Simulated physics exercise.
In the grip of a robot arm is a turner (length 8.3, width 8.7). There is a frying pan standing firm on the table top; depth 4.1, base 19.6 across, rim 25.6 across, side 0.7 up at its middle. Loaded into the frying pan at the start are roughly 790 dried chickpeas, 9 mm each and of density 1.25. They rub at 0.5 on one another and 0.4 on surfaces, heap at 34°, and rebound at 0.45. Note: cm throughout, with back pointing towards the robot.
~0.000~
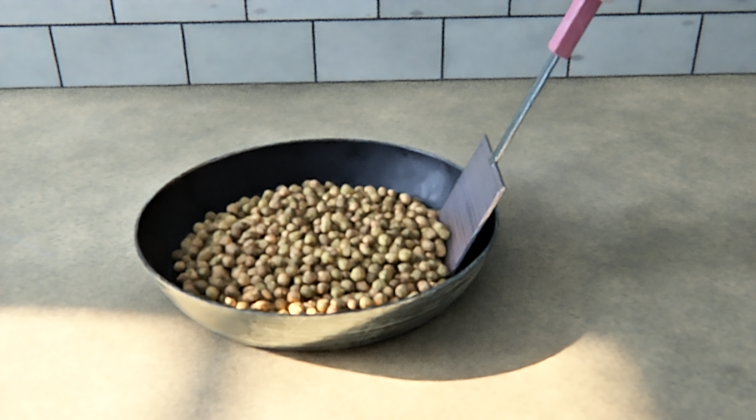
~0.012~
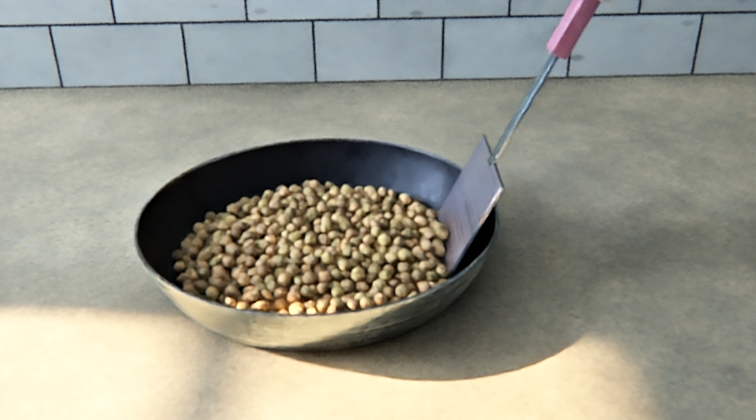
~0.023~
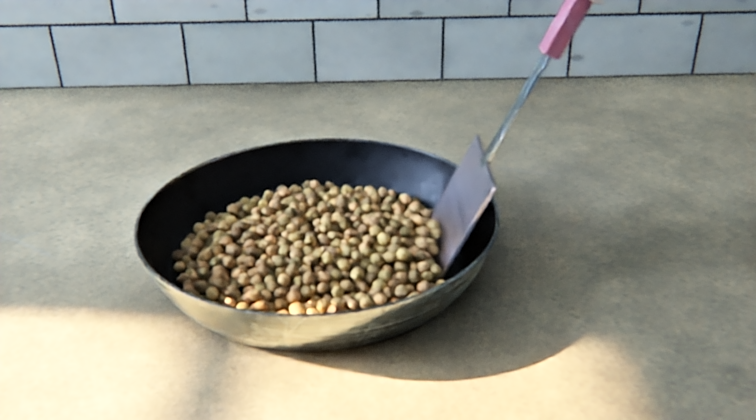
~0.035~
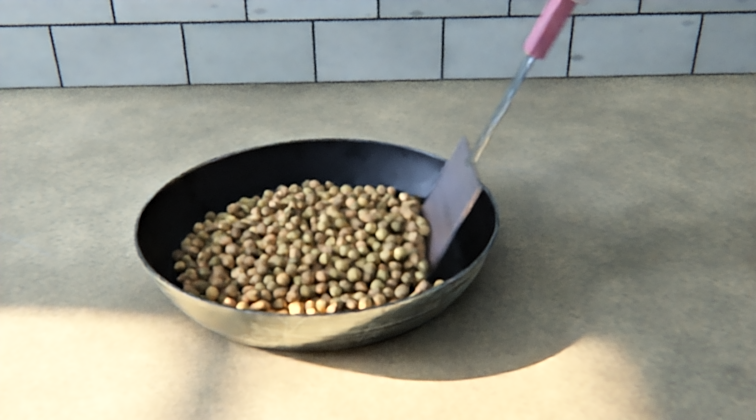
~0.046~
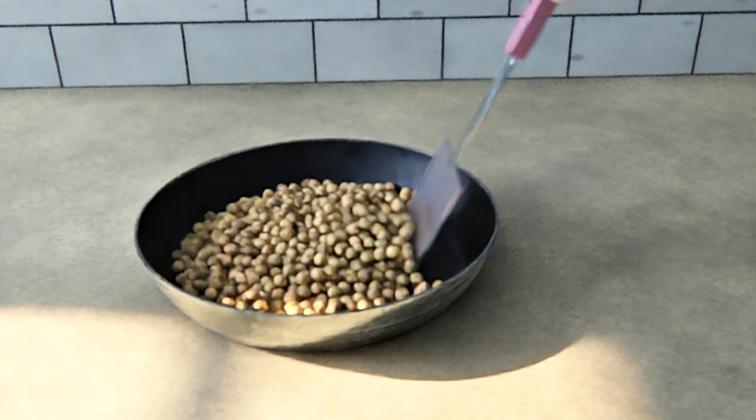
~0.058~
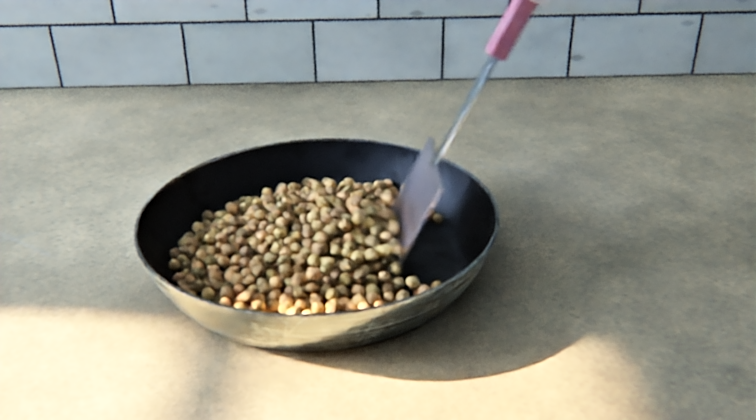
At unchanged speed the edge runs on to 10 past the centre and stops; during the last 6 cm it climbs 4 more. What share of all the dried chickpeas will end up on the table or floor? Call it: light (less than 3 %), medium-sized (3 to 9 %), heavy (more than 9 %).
It comes out heavy.
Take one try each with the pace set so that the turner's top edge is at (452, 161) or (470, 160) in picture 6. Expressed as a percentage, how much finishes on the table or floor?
I'd estimate close to 15 and 5 in a hundred.
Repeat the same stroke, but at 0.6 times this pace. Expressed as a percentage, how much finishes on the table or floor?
Roughly 15 percent ends on the table or floor.
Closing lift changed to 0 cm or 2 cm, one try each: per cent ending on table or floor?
I'd say close to 30 percent for the first and close to 25 percent for the second.
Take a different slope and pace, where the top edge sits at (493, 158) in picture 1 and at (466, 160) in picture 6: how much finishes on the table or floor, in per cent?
It comes to something like 10 %, give or take.
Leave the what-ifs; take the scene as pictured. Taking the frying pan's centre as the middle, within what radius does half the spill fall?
That distance comes to about 44 cm.
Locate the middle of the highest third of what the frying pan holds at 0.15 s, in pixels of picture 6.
Around (232, 223).
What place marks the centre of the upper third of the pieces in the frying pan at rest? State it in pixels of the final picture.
Look near (209, 231).
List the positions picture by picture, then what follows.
The first frame shows the turner top edge at (495, 159), sloping 64°; upper third of the load around (323, 239), from x 180 to 450, top at y 185; 788 in the frying pan.
The second frame shows the turner top edge at (493, 159), sloping 64°; upper third of the load around (323, 239), from x 180 to 450, top at y 185.
The third frame shows the turner top edge at (486, 160), sloping 64°; upper third of the load around (324, 238), from x 180 to 450, top at y 185.
The fourth frame shows the turner top edge at (472, 160), sloping 64°; upper third of the load around (332, 235), from x 180 to 450, top at y 185.
The fifth frame shows the turner top edge at (454, 161), sloping 64°; upper third of the load around (331, 232), from x 180 to 450, top at y 185.
The sixth frame shows the turner top edge at (436, 161), sloping 64°; upper third of the load around (326, 229), from x 175 to 450, top at y 180; 788 in the frying pan.
After 0.10 s, sloping 64°, highest piece 7 above the table; 788 in the frying pan.
After 0.15 s, sloping 64°, highest piece 7 above the table; 788 in the frying pan.
After 0.37 s, sloping 64°, highest piece 17 above the table; 640 in the frying pan, 88 on the table or floor, 60 on the blade or in flight.
After 1.42 s, sloping 64°, highest piece 4 above the table; 640 in the frying pan, 148 on the table or floor.
In the end, 640 in the frying pan, 148 on the table or floor. That is 19 % on the table or floor.
